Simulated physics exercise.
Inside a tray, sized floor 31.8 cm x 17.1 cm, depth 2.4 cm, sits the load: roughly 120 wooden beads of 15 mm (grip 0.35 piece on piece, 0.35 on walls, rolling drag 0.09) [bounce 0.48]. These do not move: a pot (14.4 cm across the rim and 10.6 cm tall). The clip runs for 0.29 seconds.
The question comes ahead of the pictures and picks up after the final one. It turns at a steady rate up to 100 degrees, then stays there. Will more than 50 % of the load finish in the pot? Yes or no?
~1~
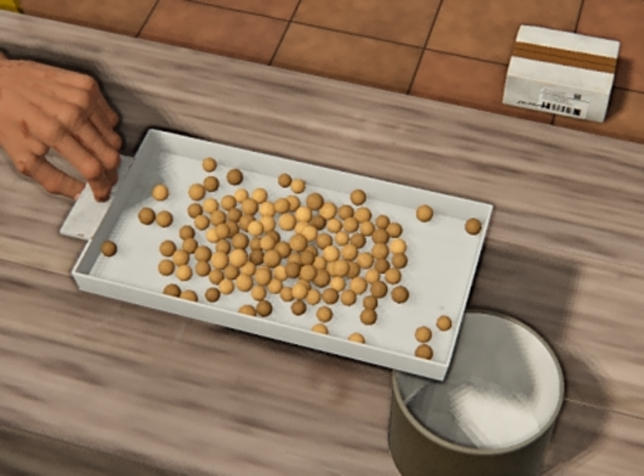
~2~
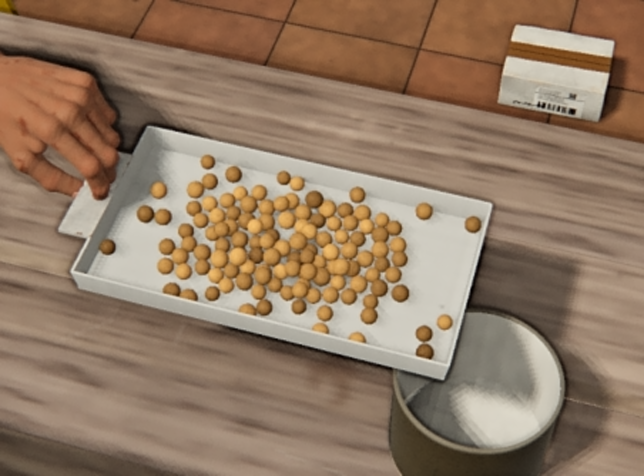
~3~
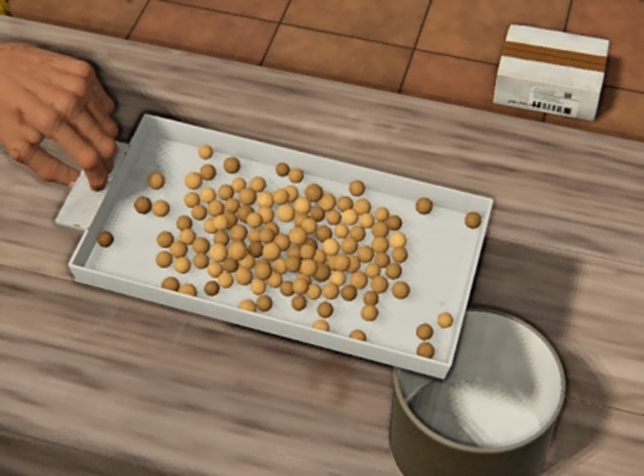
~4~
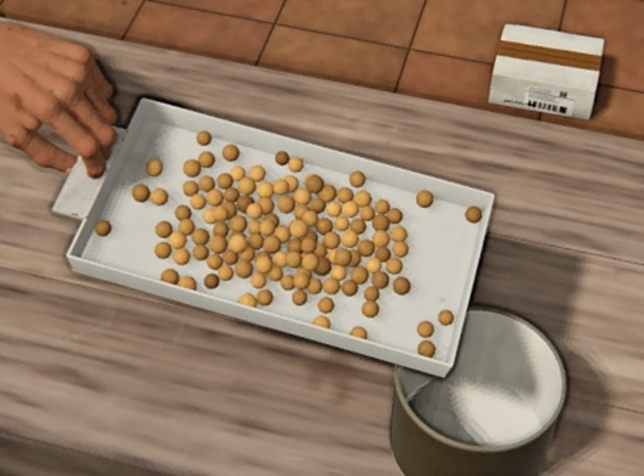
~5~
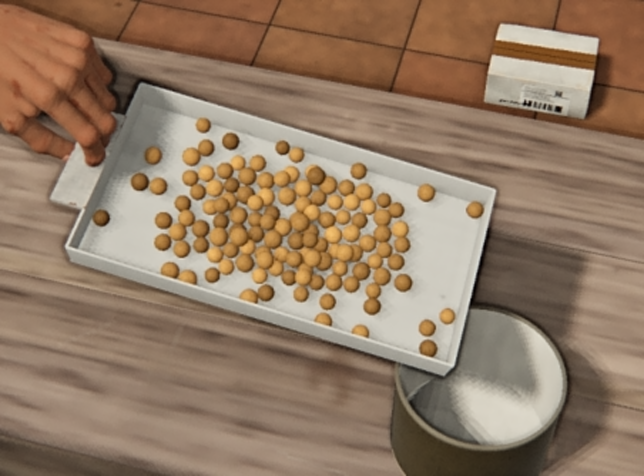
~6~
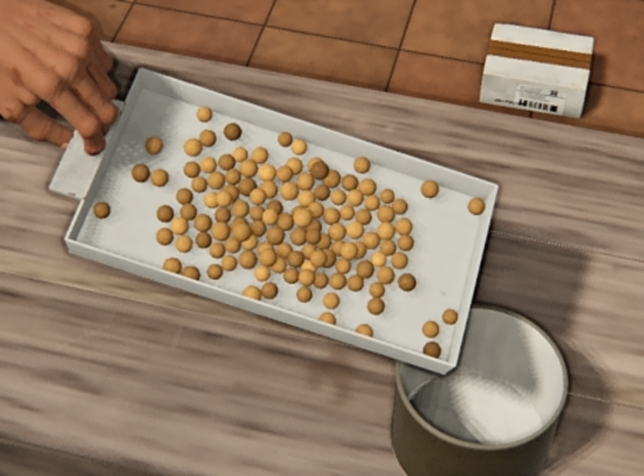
No.
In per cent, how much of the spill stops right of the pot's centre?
Share on that side: Approx. 80 %.
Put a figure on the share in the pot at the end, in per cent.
Around 30 %.
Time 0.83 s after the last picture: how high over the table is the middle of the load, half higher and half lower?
About 28 cm.
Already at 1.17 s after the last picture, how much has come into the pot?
I'd say near 0 per cent by that time.
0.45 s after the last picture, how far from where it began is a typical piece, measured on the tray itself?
Distance on tray: Approx. 6 cm.
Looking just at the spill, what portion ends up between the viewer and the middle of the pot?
100 %.
Then, 0.45 s after the last picture, tilt 45 degrees; tray 100 %; middle of all pieces on or above the table near (369, 251).
Then, 0.83 s after the last picture, tilt 69 degrees; tray 100 %; middle of all pieces on or above the table near (407, 264).
Then, 1.17 s after the last picture, tilt 92 degrees; tray 95 %; middle of all pieces on or above the table near (445, 293).
Then, 1.51 s after the last picture, tilt 100 degrees; tray 5 %, pot 20 %, outside 40 %, in the air 35 %.
In the end, pot 30 %, outside 70 %.
